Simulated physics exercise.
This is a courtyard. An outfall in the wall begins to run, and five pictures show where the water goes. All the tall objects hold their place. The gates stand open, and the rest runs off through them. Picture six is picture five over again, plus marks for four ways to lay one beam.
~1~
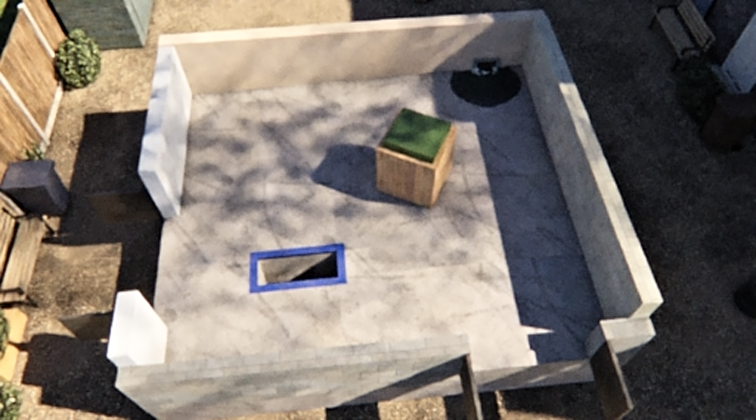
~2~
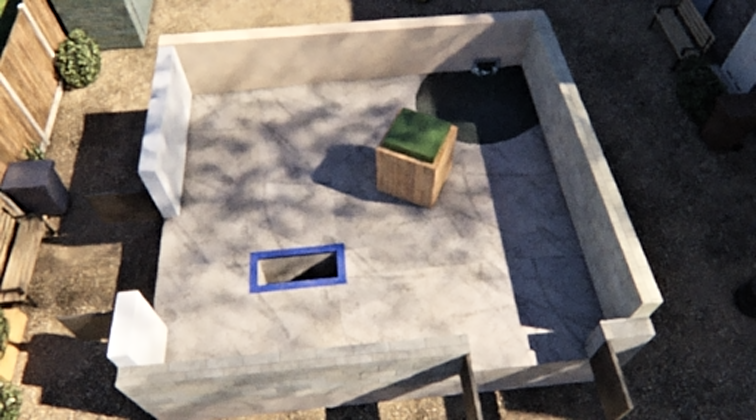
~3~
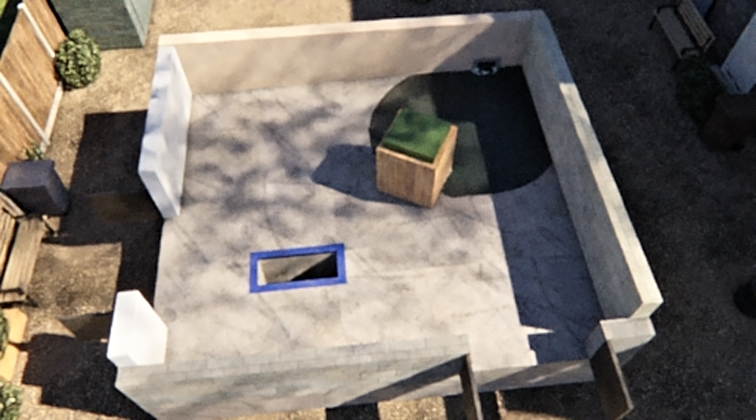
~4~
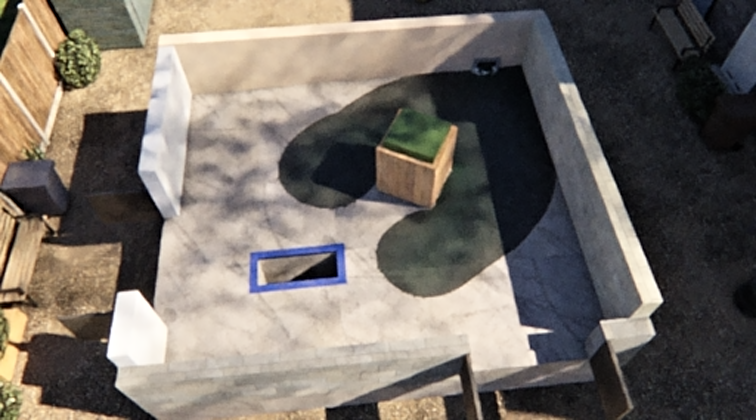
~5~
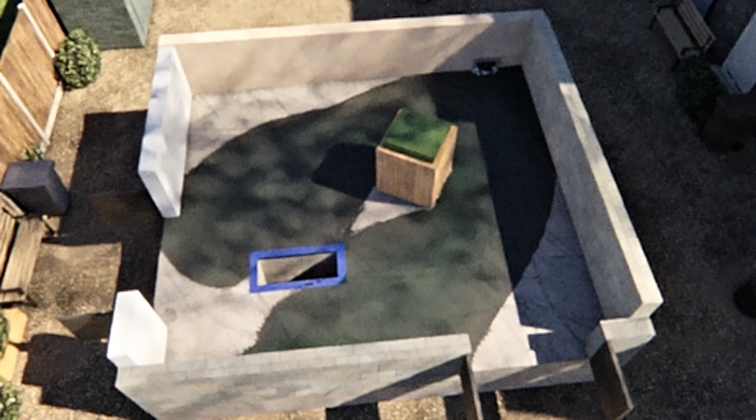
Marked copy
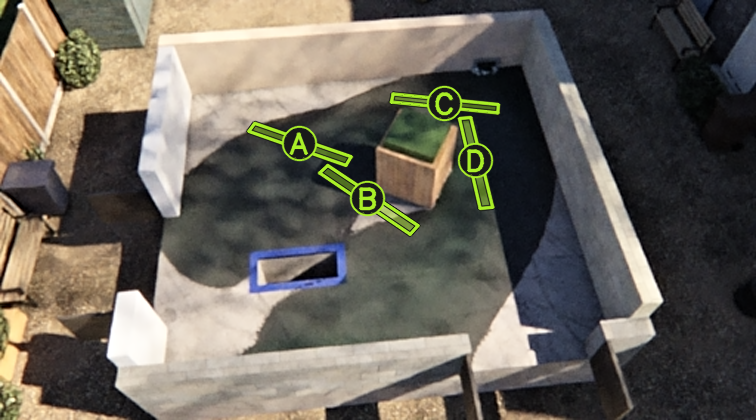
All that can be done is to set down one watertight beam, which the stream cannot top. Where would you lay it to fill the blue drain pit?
A is best.
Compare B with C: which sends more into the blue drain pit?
The answer is C.
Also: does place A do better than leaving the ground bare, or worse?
Better.
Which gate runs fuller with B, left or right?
The left one.
On the marked copy, A from (251, 127) to (348, 160); B from (323, 169) to (414, 229); C from (392, 97) to (498, 108); D from (486, 207) to (465, 118).
With A, about 16 % of the stream runs into the blue drain pit, about 84 % out by the gates.
With B, about 5 % of the stream runs into the blue drain pit, about 95 % out by the gates.
With C, about 9 % of the stream runs into the blue drain pit, about 91 % out by the gates.
With D, about 8 % of the stream runs into the blue drain pit, about 92 % out by the gates.
